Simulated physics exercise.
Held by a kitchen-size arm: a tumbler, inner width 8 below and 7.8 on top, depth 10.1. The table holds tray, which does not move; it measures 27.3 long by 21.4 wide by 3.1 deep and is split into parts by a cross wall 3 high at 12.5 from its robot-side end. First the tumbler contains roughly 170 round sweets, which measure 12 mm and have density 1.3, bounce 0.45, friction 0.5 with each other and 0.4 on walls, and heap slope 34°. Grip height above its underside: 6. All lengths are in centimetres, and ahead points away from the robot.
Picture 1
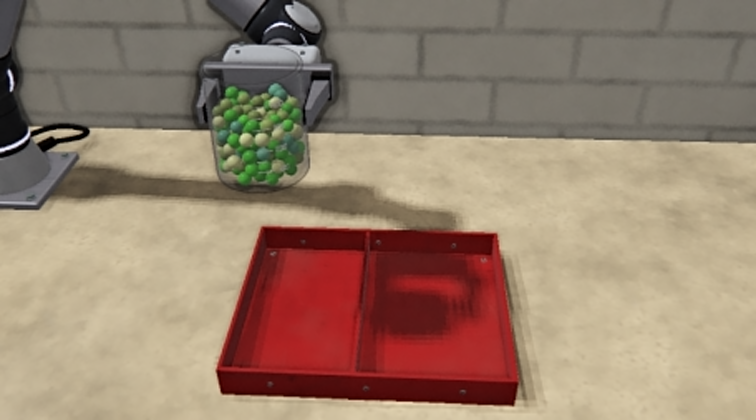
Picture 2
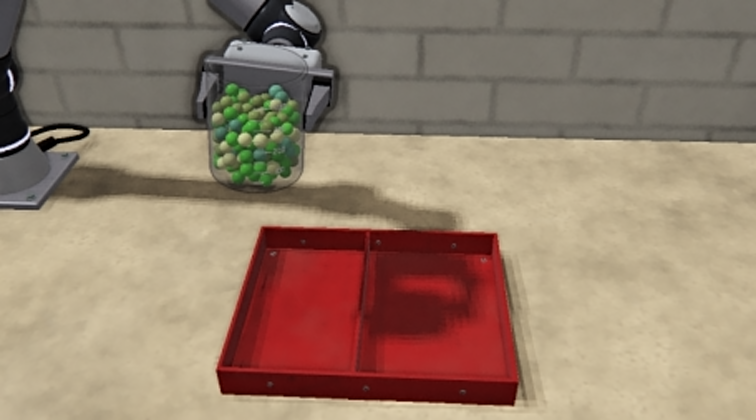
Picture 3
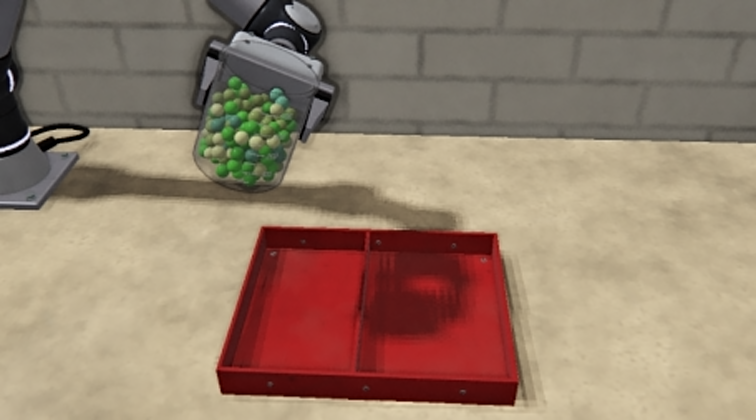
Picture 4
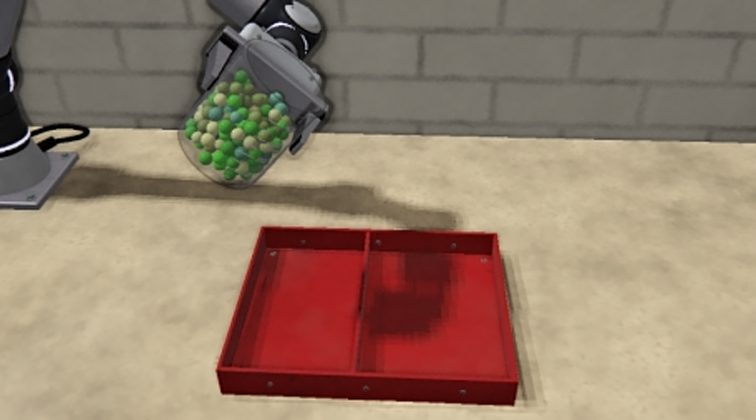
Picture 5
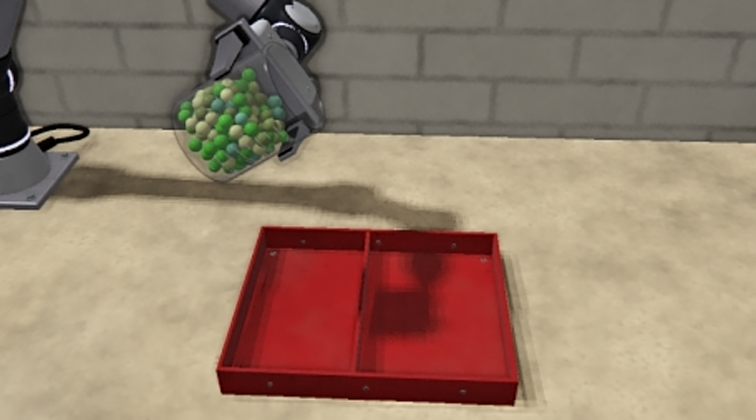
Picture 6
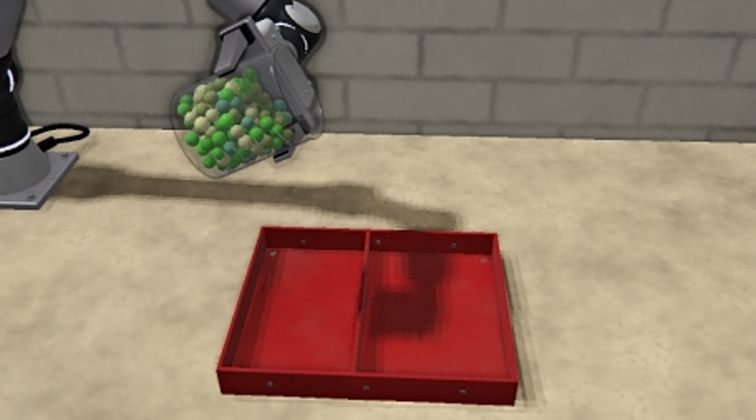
Above a table with a divided red tray, a robot arm steadily tilts a clear tumbler of sweets.
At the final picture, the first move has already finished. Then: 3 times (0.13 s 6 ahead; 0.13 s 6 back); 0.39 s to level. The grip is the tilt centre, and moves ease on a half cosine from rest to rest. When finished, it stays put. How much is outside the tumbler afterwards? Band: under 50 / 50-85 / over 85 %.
Under 50 %.
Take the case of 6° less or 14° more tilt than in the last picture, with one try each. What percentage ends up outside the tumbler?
They would come to near 25 and 75 per cent.
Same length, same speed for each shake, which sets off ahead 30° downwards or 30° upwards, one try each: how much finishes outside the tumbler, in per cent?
10 and 65 %.
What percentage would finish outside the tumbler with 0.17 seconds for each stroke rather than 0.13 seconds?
I'd expect close to 15 in a hundred.
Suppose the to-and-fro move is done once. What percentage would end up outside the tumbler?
About 15 per cent in that case.
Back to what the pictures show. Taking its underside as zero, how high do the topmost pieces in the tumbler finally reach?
I'd put it at close to 7.0 centimetres.
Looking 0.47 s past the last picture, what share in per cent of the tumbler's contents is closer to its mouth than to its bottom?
60 per cent.
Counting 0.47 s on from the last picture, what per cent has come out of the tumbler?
Roughly 15 percent is out.
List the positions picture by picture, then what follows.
Tumbler middle at (258, 120), level; upper third of the load around (261, 116), from x 220 to 300, top at y 90; 172 in the tumbler, in the first picture.
Tumbler middle at (257, 120), tilted 6° forward; upper third of the load around (257, 117), from x 220 to 295, top at y 90, in the second picture.
Tumbler middle at (254, 119), tilted 22° forward; upper third of the load around (245, 114), from x 205 to 290, top at y 85, in the third picture.
Tumbler middle at (251, 117), tilted 42° forward; upper third of the load around (236, 111), from x 190 to 285, top at y 75, in the fourth picture.
Tumbler middle at (248, 115), tilted 58° forward; upper third of the load around (228, 102), from x 185 to 285, top at y 75, in the fifth picture.
Tumbler middle at (248, 114), tilted 64° forward; upper third of the load around (225, 102), from x 185 to 290, top at y 75; 172 in the tumbler, in the sixth picture.
Then, 0.47 s after the last picture, tilted 64° forward, highest piece 27 above the table; 144 in the tumbler, 18 in the far-side part, 2 in the robot-side part, 8 in flight or on a rim.
Then, 0.94 s after the last picture, tilted 42° forward, highest piece 26 above the table; 116 in the tumbler, 32 in the far-side part, 13 in the robot-side part, 7 on the table or floor, 4 in flight or on a rim.
Then, 1.37 s after the last picture, level, highest piece 26 above the table; 116 in the tumbler, 33 in the far-side part, 14 in the robot-side part, 9 on the table or floor.
Then, 2.42 s after the last picture, level, highest piece 26 above the table; 116 in the tumbler, 33 in the far-side part, 14 in the robot-side part, 9 on the table or floor.
Final count, 116 in the tumbler, 33 in the far-side part, 14 in the robot-side part, 9 on the table or floor. That is 33 % outside the tumbler.
